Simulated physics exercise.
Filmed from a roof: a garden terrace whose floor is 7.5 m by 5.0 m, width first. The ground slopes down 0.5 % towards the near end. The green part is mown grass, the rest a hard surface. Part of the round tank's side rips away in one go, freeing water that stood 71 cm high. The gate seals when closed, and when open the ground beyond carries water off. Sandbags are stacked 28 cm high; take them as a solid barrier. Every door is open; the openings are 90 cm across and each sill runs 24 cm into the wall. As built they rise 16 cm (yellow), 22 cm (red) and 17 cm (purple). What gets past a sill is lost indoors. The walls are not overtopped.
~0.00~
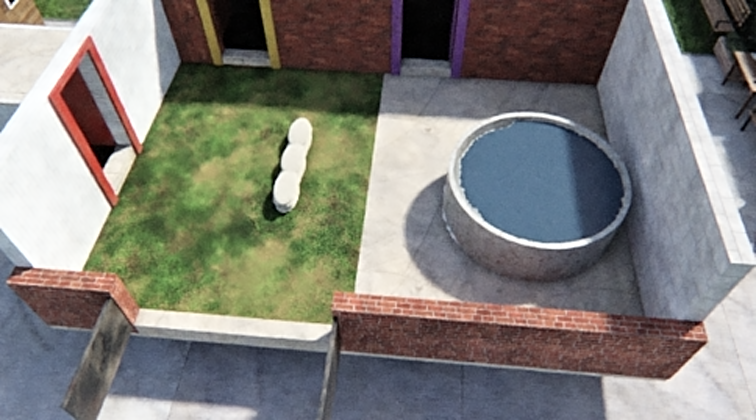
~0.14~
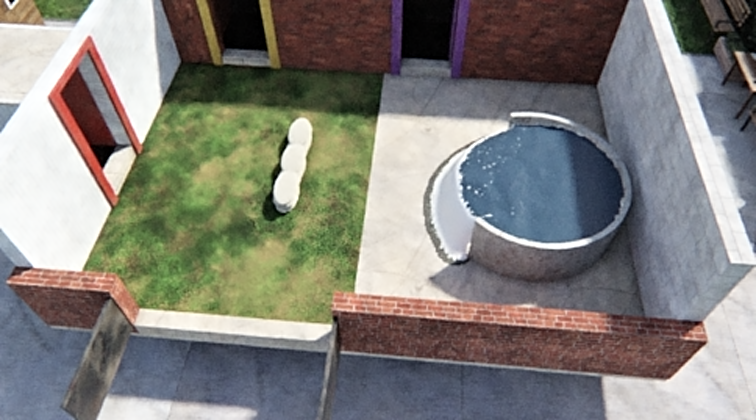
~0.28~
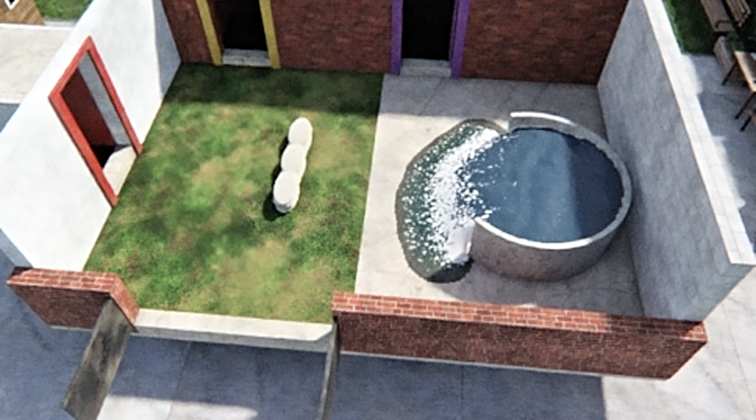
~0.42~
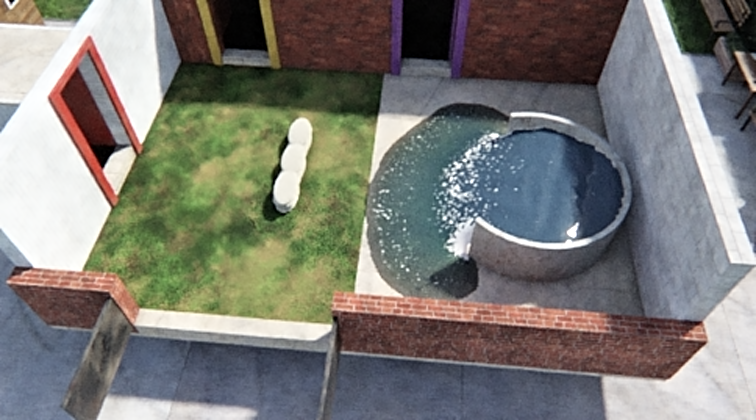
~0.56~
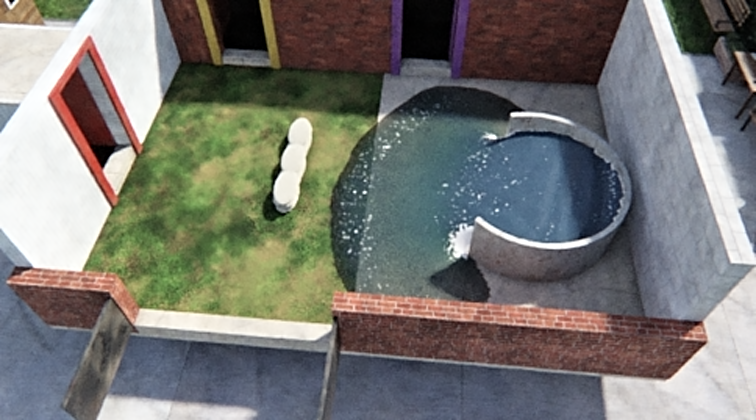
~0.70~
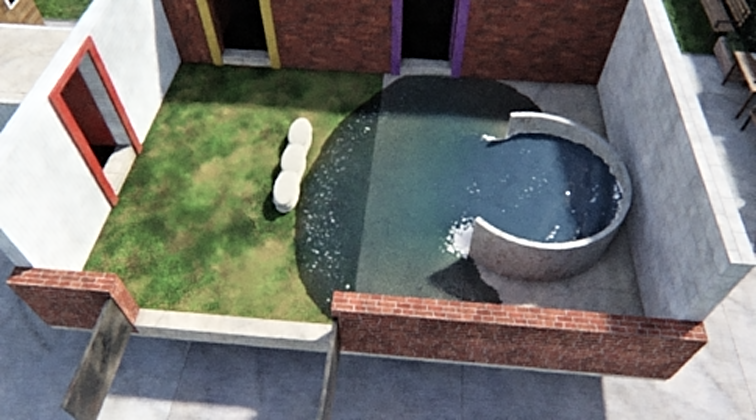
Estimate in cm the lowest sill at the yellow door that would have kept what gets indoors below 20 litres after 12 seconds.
About 9.5 cm.
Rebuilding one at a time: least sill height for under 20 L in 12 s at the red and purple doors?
Roughly 6.0 cm at red and 15 cm at purple.
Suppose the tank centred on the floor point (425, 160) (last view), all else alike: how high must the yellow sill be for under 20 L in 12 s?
Then roughly 16 cm.
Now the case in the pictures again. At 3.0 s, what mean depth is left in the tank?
Roughly 14 cm on average.
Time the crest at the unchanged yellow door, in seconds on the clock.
At about 2.6 s.
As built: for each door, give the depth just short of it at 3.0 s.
Depths in cm: Yellow 15, red 0, purple 12.
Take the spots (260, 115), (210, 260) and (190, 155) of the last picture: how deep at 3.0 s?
About 5, 7 and 0 cm.
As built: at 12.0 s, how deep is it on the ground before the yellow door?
About 4.0 cm.
After 1.4 s water covers 45 % of the floor, deepest (31 cm) near (300, 190); it has not reached the yellow door.
After 3.0 s water covers 75 % of the floor, deepest (32 cm) near (180, 66); 15 cm at the yellow door, 0 litres in over its 16 cm sill.
After 12.0 s water covers 95 % of the floor, deepest (12 cm) near (622, 242); 4 cm at the yellow door, 1 litre in over its 16 cm sill.
At the yellow door as built, the water arrived by 2.0 s and peaked near 17 cm at 2.6 s.
With a sill of 8.5 cm, 27 litres would have come in within the 12 s; with 11 cm, 11 litres. So under 20 litres takes about 9.5 cm.
